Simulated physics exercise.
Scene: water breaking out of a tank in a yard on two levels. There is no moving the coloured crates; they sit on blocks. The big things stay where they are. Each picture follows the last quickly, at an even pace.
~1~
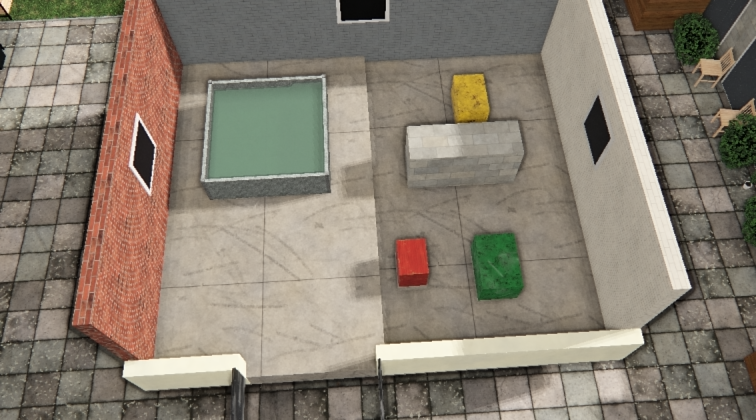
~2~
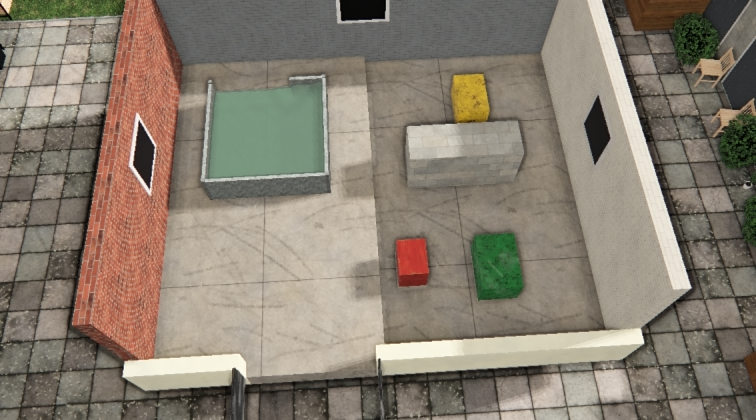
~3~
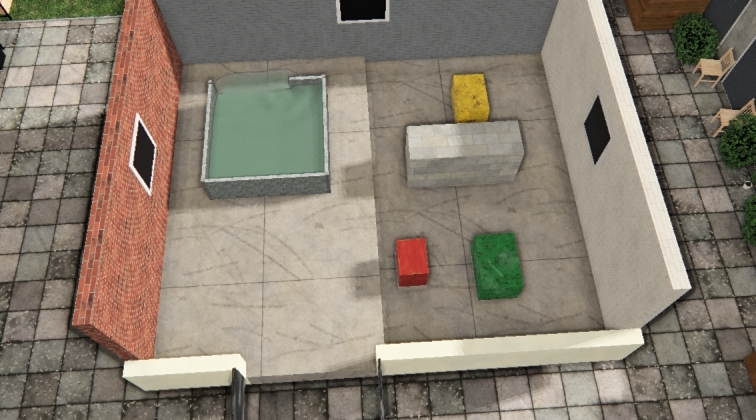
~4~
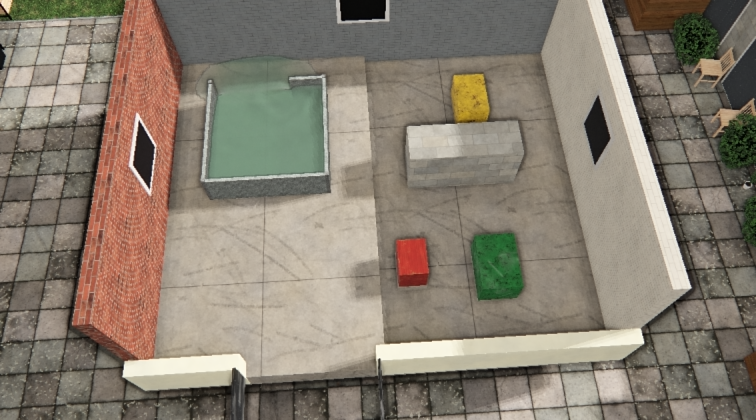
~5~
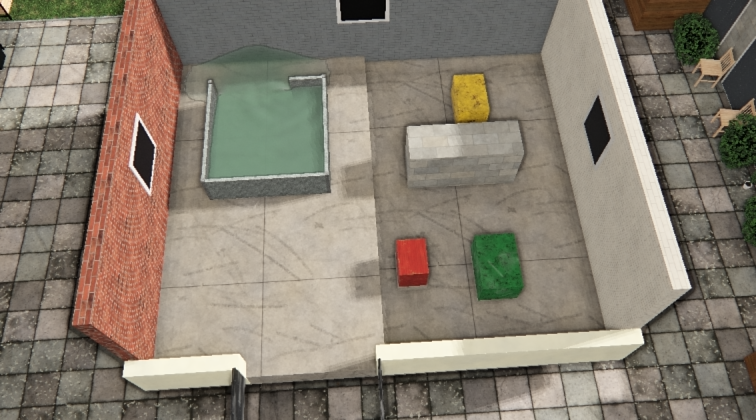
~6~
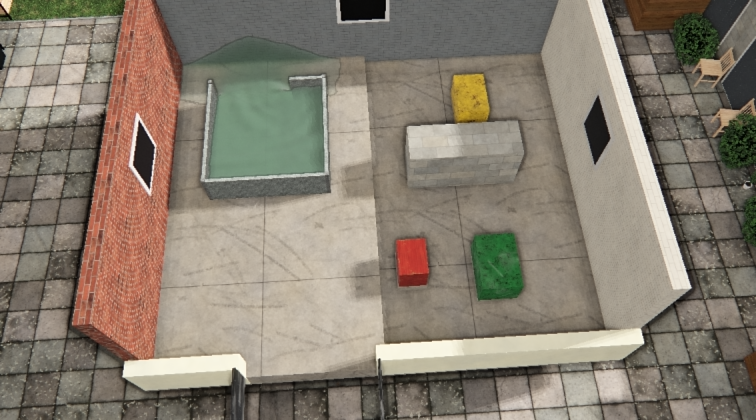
A square grey tank of green water stands at the left of a walled paved yard, seen from high above by a still camera, with a red brick wall on the left and a pale one on the right. Beside it sit a pale grey block, a yellow crate behind, and red and green crates in front. The tank's far side opens, and water pours through, spreading thinly to the back wall.
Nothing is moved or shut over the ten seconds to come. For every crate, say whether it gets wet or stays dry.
The yellow crate is caught. The green crate is caught. The red crate is missed.
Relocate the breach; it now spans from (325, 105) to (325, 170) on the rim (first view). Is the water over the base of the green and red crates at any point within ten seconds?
Then: The green crate is topped, the red crate is soaked.
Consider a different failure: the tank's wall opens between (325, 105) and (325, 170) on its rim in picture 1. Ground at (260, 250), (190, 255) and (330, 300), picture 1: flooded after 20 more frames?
In order: Spared, spared, spared.
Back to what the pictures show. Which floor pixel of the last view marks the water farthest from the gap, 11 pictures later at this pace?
My guess is roughly (478, 61).
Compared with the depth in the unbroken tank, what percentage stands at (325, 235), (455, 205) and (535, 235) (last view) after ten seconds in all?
The three come to some 2, 6 and 6 per cent respectively.
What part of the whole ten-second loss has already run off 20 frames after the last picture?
That comes to 0 per cent, as I work it out.
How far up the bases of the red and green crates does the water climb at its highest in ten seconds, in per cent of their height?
Respectively 40 % and 240 %.
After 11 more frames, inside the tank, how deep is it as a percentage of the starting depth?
By my count, 52 per cent.
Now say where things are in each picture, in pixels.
In the first frame, the water tank at (267, 129) is whole and still.
In the second frame, water pours out on the water tank's far side and has run to a hidden place.
In the third frame, the front is at a hidden place, out from the gap on the water tank's far side.
In the fourth frame, the front is at (303, 61), out from the gap on the water tank's far side.
In the fifth frame, the front is at (321, 60), out from the gap on the water tank's far side.
In the sixth frame, water pours out on the water tank's far side and has run to (335, 59).
A moment on, water covers 10 % of the floor; the yellow crate not reached, the green crate not reached, the red crate not reached.
Next, water covers 25 % of the floor; the yellow crate water round its plinth, the green crate not reached, the red crate not reached.
Then, water covers 45 % of the floor; the yellow crate water round its plinth, the green crate not reached, the red crate not reached.
Later, water covers 70 % of the floor; the yellow crate water round its plinth, the green crate not reached, the red crate water round its plinth.
In the end, water covers 90 % of the floor; the yellow crate was topped, the green crate was topped, the red crate stayed above the water.
